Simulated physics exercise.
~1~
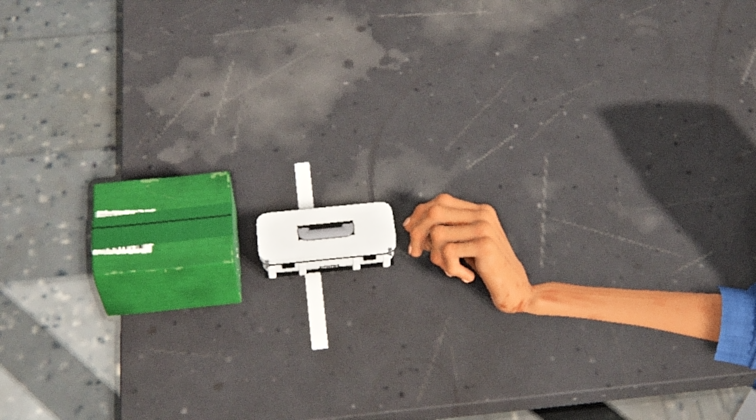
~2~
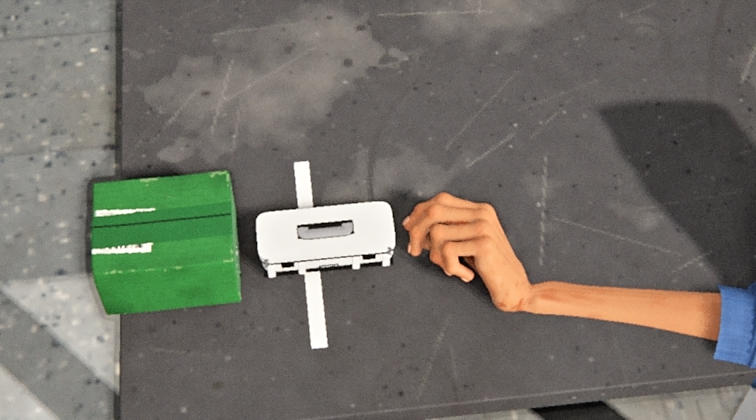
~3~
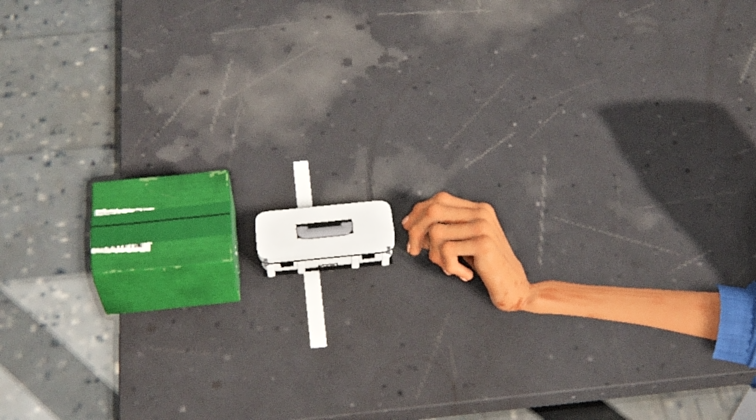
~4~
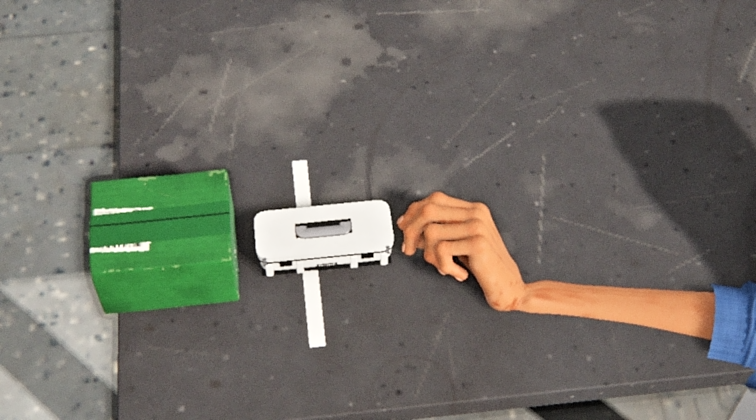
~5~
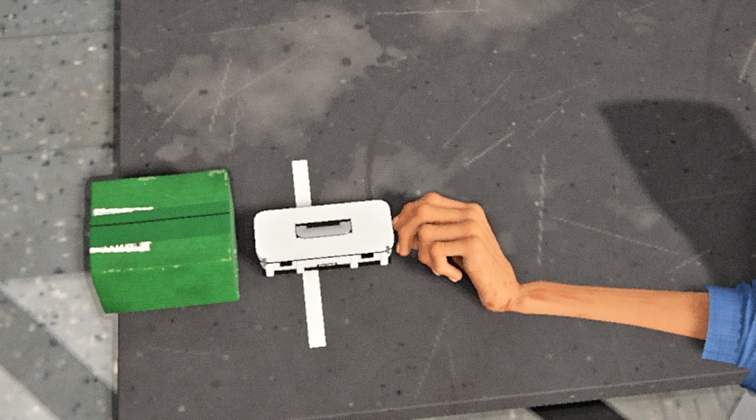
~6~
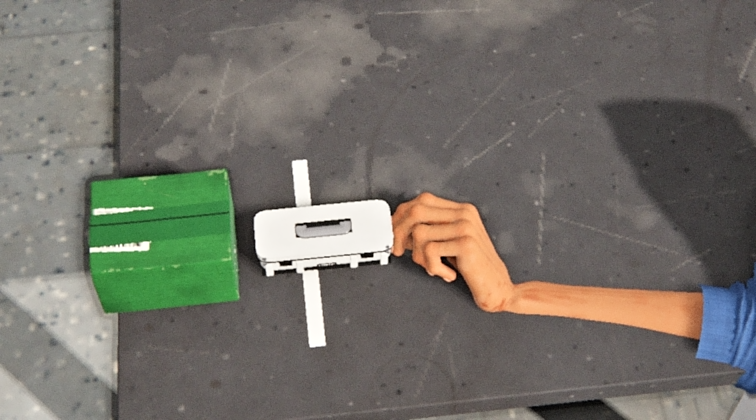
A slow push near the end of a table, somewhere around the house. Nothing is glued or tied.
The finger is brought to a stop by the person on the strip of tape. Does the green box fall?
Looks like it's going to be gone from the table.
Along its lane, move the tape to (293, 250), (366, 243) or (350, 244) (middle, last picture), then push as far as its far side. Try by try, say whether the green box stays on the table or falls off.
Runs on too far, settles in time, settles in time.
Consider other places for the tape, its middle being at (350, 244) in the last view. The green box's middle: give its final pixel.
I'd expect it to stop somewhere around (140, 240).
Then, 1.12 s on from there, green box on its side near (69, 287).
Then, 1.34 s on from there, green box on its way down.
In the end, the green box falls off the table.
